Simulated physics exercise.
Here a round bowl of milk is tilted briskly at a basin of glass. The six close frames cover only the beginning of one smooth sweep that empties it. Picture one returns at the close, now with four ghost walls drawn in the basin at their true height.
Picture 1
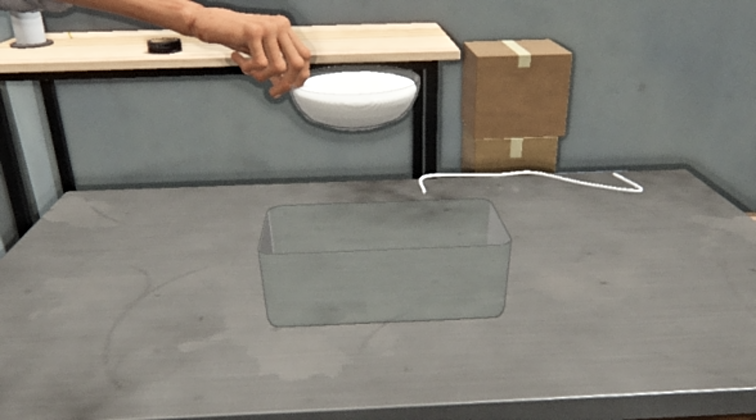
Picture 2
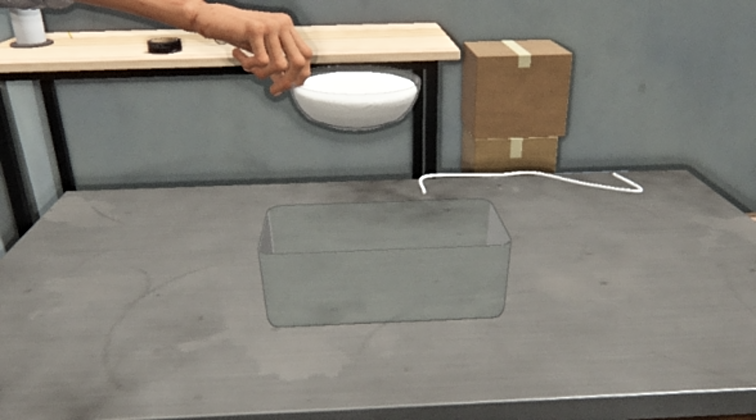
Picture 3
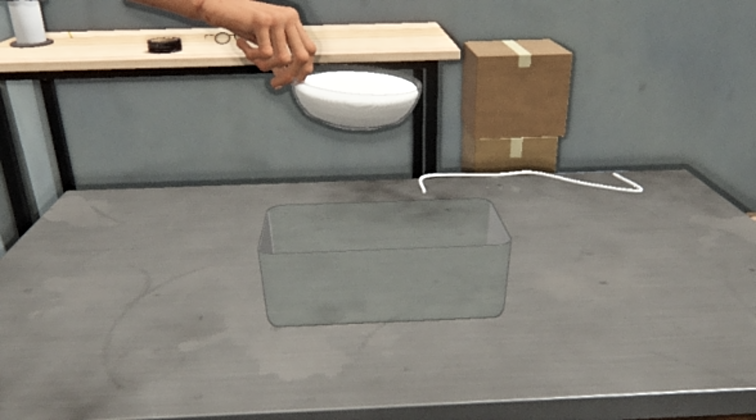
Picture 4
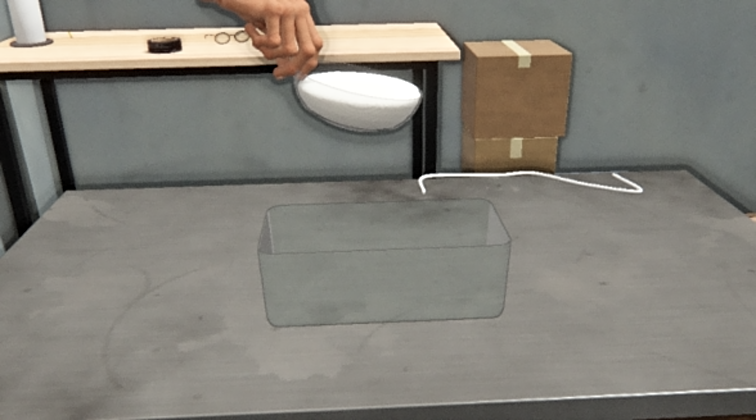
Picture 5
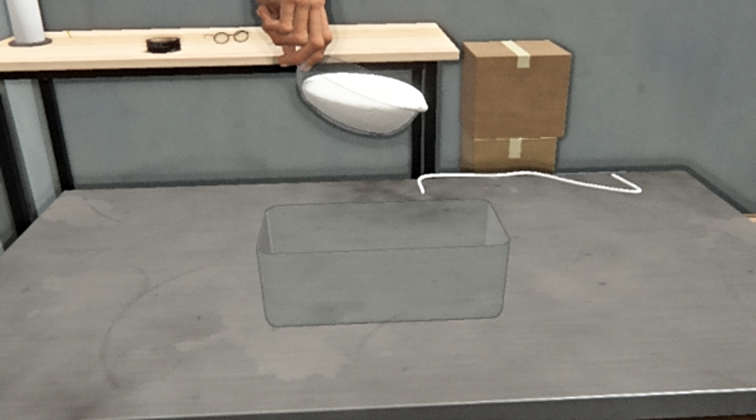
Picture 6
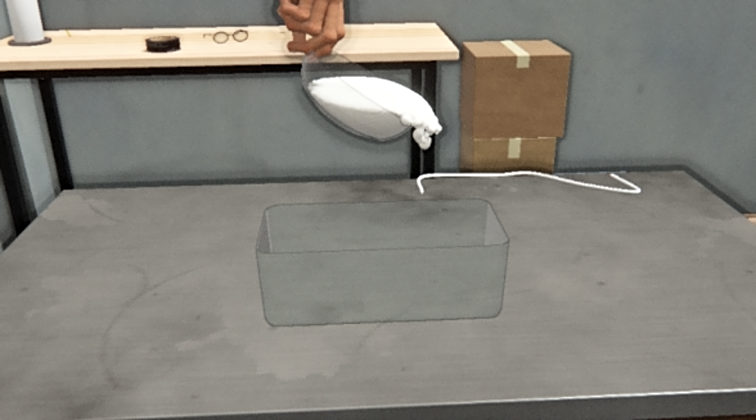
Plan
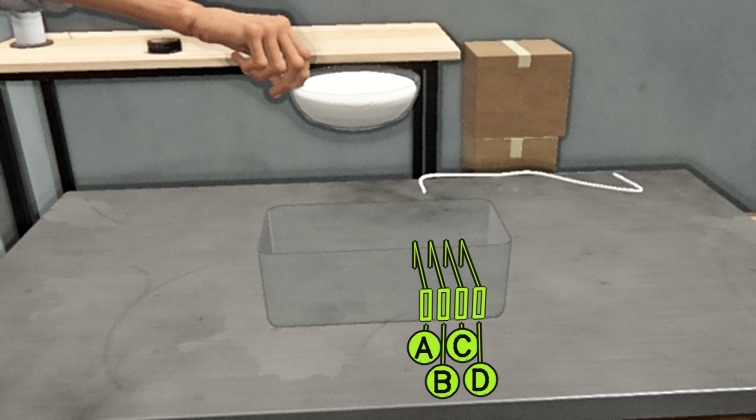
Above a dark gray table with a clear glass basin on it, a hand held a round bowl of white milk level, then tilted it briskly to the right until milk slid over the lip.
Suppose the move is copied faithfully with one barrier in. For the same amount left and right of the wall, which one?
Slot C.
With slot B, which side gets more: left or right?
More ends on the right.
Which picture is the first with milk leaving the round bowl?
In picture 5.
In lime, A at (426, 325); B at (443, 324); C at (461, 324); D at (478, 323).
For slot A, about 27 % ends left of the wall and 70 % right of it; 3 % is lost outside.
For slot B, about 32 % ends left of the wall and 66 % right of it.
For slot C, about 46 % ends left of the wall and 52 % right of it.
For slot D, about 68 % ends left of the wall and 29 % right of it; 3 % is lost outside.
